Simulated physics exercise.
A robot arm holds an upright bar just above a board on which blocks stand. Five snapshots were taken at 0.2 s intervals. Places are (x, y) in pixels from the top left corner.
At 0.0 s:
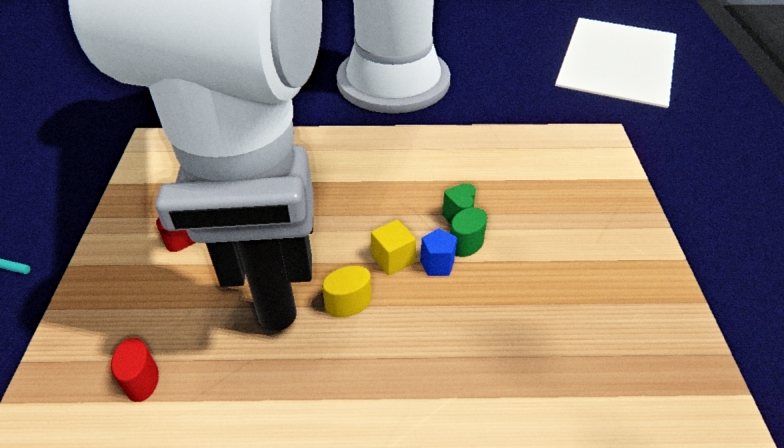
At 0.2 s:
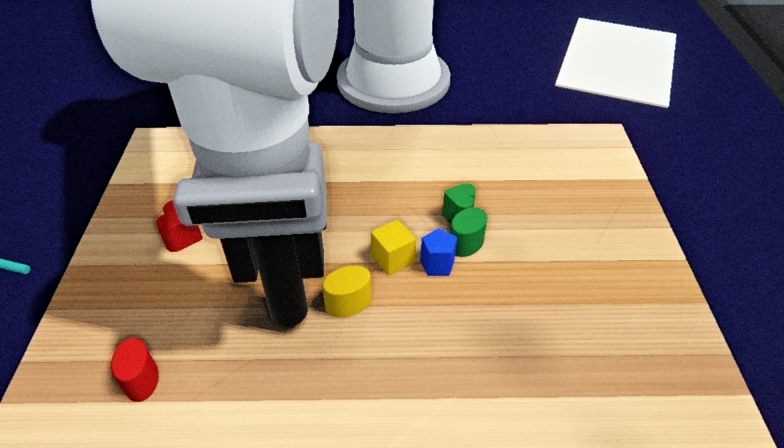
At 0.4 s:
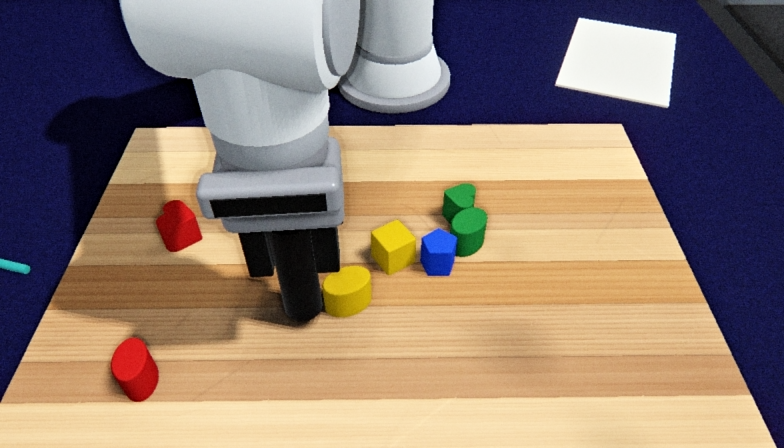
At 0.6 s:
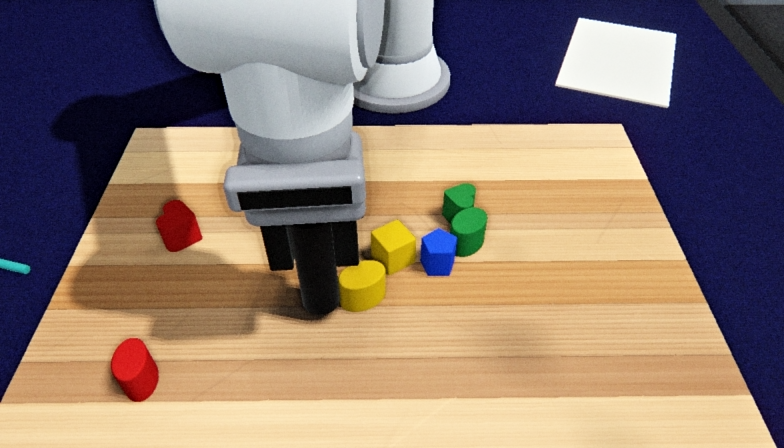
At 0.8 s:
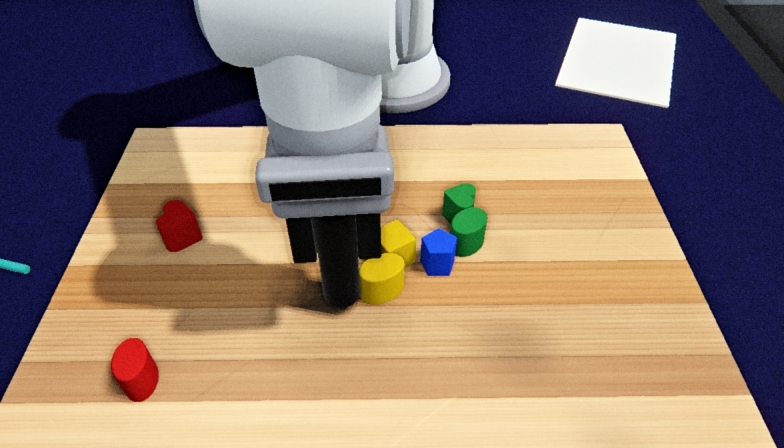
We see a robot arm holding a dark upright bar over a wooden board scattered with coloured blocks; the bar moves right to the yellow elliptical block, then pushes it rightward and slightly away, near the yellow square piece.
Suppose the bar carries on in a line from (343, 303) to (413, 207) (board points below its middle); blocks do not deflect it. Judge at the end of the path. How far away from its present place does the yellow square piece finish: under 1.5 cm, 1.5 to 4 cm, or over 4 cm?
The answer will be the long band, over 4 cm.
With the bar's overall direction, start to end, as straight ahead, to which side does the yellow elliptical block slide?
It's pushed right.
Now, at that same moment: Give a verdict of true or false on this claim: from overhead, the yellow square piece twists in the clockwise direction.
True
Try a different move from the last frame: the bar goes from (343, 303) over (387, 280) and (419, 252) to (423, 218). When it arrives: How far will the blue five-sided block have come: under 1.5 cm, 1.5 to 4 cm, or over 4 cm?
Distance: 1.5 to 4 cm.
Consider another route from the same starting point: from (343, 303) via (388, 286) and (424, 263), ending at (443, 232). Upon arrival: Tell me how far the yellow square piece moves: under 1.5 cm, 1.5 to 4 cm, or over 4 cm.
It is going to finish 1.5 to 4 cm from where it is now.
What follows on the original path. One third of the way, bar at (370, 257); yellow elliptical block at (406, 260), turned 60° clockwise; yellow square piece at (400, 228), turned 20° anticlockwise.
Two thirds of the way, bar at (393, 226); yellow elliptical block at (406, 260), turned 60° clockwise; yellow square piece at (427, 212), turned 45° clockwise.
At the end, bar at (413, 197); yellow elliptical block at (406, 260), turned 60° clockwise; yellow square piece at (433, 211), turned 60° clockwise; green heart block in place.
